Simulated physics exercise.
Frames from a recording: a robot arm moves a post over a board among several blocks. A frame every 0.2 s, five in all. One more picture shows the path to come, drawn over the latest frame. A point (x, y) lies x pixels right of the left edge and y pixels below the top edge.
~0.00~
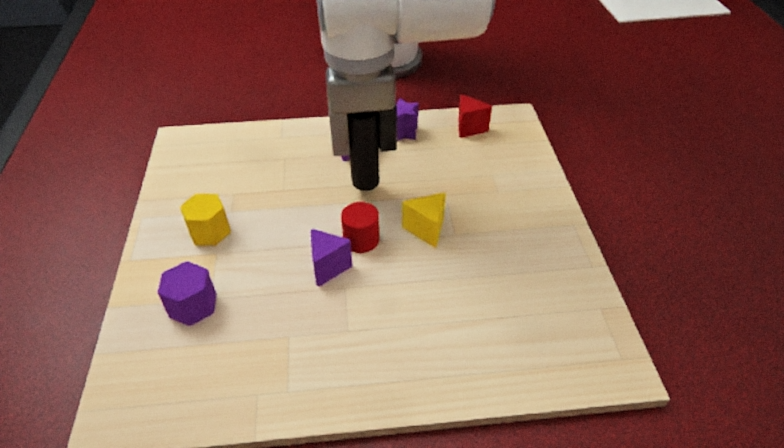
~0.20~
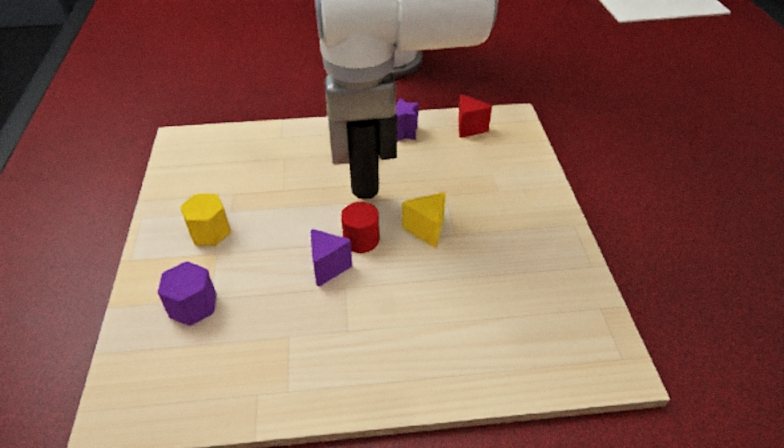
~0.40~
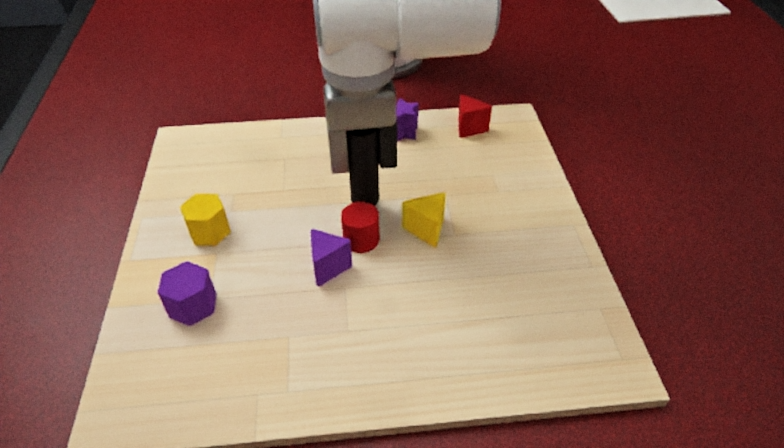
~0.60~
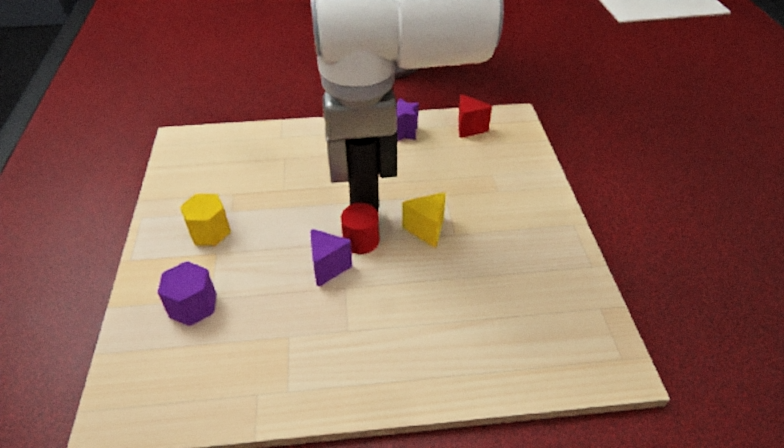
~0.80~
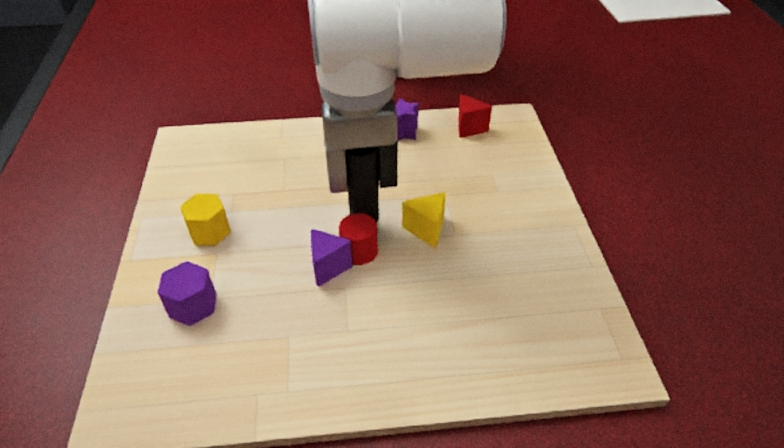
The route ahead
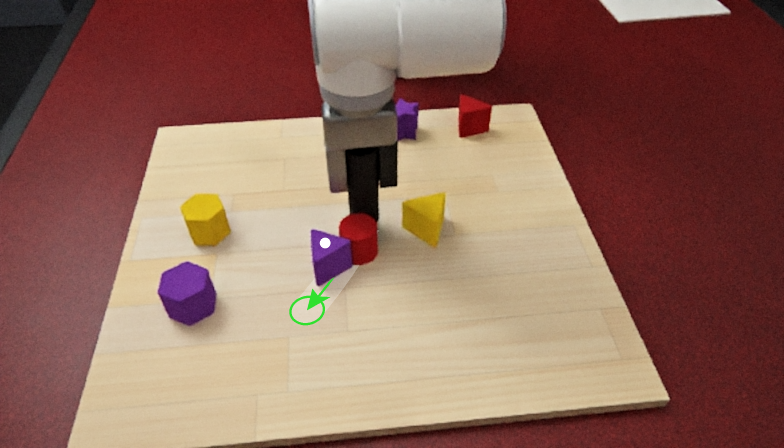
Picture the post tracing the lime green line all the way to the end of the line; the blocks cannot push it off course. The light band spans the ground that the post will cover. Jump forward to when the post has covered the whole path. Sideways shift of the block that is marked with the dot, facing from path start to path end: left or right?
Well, taking the path from its start to its end as straight ahead, the block that is marked with the dot moves to the right.
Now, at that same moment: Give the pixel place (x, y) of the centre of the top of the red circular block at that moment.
It will likely be found at (353, 278).
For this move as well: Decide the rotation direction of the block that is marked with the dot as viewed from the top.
Spins clockwise.
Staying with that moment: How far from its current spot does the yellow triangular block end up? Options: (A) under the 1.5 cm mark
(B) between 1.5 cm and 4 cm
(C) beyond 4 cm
(A)
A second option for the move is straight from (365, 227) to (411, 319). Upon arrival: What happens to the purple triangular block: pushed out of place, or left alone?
Displaced, by a centimetre or more.
Drawn move, from (365, 227) by way of (350, 253) and (331, 281) to (307, 310); the dot is on the purple triangular block.
What follows on the original path. One third of the way, post (349, 245); purple triangular block (319, 254), turned 60° clockwise; red circular block (354, 255).
Two thirds of the way, post (329, 272); purple triangular block (298, 268), turned 35° clockwise; red circular block (354, 276).
At the end, post (306, 301); purple triangular block (270, 285), turned 75° clockwise; red circular block (353, 278); yellow triangular block still.
